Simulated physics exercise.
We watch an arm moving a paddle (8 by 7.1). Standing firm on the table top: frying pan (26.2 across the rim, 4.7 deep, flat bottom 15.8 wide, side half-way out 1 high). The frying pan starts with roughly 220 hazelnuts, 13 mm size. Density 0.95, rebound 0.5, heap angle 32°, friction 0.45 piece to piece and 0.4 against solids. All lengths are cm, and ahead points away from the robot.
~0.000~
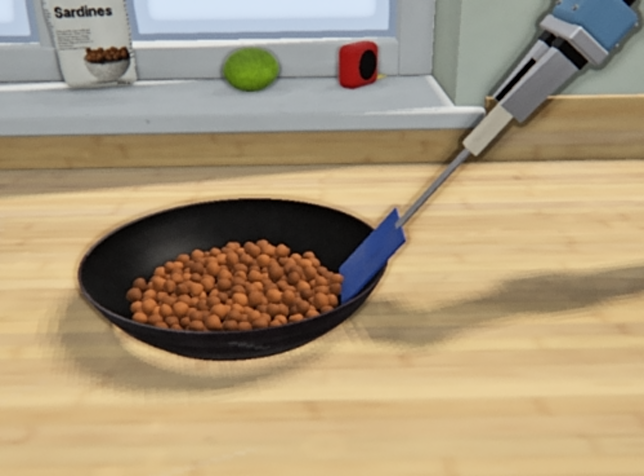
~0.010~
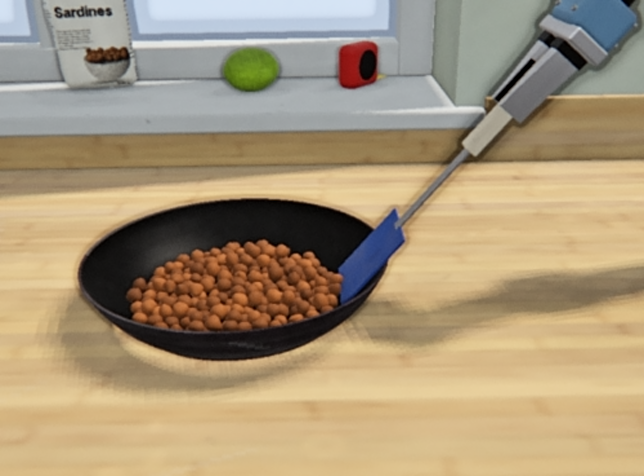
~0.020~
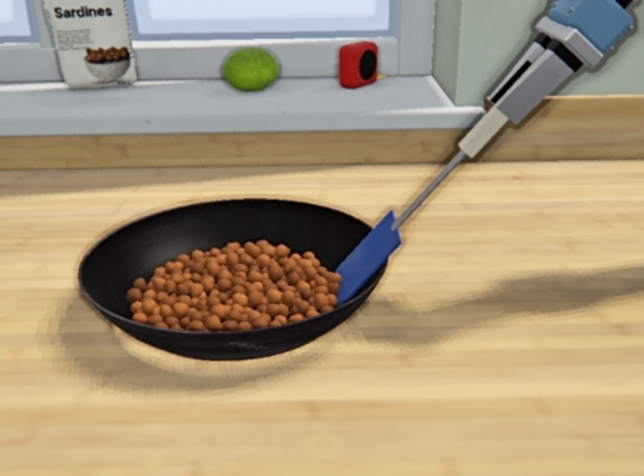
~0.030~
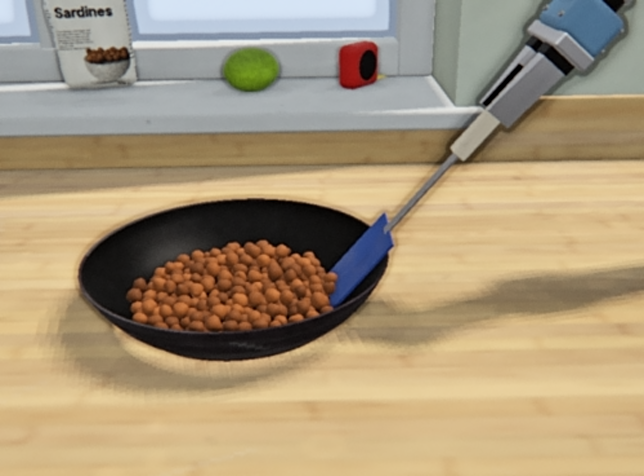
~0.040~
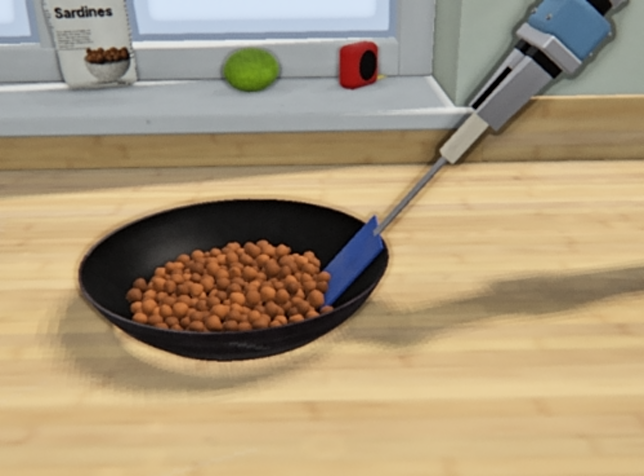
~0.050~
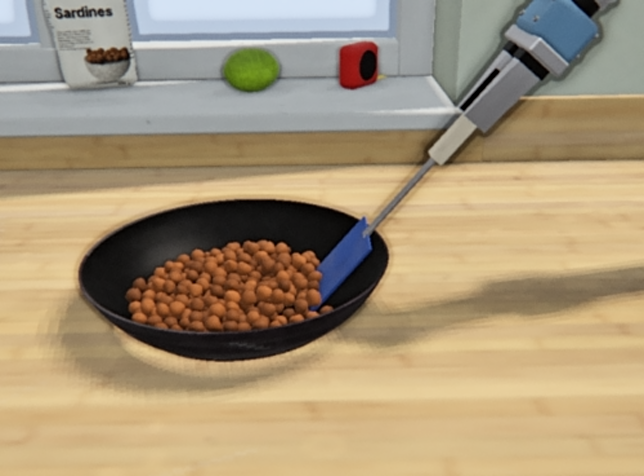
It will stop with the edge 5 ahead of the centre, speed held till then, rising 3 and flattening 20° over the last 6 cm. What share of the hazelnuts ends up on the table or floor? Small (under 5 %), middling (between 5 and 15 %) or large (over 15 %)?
Answer: Small; under 5 % of the hazelnuts finish on the table or floor.
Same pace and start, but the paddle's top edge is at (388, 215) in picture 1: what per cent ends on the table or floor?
About 0 per cent.
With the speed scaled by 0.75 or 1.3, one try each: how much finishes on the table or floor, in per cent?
Some 0 and 5 per cent.
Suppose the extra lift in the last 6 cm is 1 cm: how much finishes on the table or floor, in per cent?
About 0 per cent.
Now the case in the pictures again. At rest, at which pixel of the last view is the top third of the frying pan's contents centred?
At about (145, 287).
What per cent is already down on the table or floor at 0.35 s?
Some 0 per cent.
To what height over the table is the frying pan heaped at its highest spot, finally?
Some 4.5 cm.
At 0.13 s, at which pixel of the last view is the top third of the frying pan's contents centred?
Near (211, 278).
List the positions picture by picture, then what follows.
In the first picture, the paddle top edge at (401, 223), sloping 50°; upper third of the load around (238, 282), from x 135 to 335, top at y 250; 216 in the frying pan.
In the second picture, the paddle top edge at (400, 224), sloping 50°; upper third of the load around (238, 282), from x 135 to 335, top at y 250.
In the third picture, the paddle top edge at (397, 225), sloping 50°; upper third of the load around (239, 282), from x 135 to 335, top at y 250.
In the fourth picture, the paddle top edge at (389, 228), sloping 50°; upper third of the load around (240, 283), from x 135 to 330, top at y 250.
In the fifth picture, the paddle top edge at (379, 231), sloping 50°; upper third of the load around (237, 282), from x 135 to 330, top at y 250.
In the sixth picture, the paddle top edge at (368, 232), sloping 50°; upper third of the load around (232, 280), from x 135 to 325, top at y 250; 216 in the frying pan.
After 0.09 s, sloping 50°, highest piece 5 above the table; 216 in the frying pan.
After 0.13 s, sloping 43°, highest piece 5 above the table; 216 in the frying pan.
After 0.35 s, sloping 30°, highest piece 5 above the table; 215 in the frying pan, 1 on the blade or in flight.
After 1.40 s, sloping 30°, highest piece 4 above the table; 215 in the frying pan, 1 on the table or floor.
In the end, 215 in the frying pan, 1 on the table or floor. That is 0 % on the table or floor.
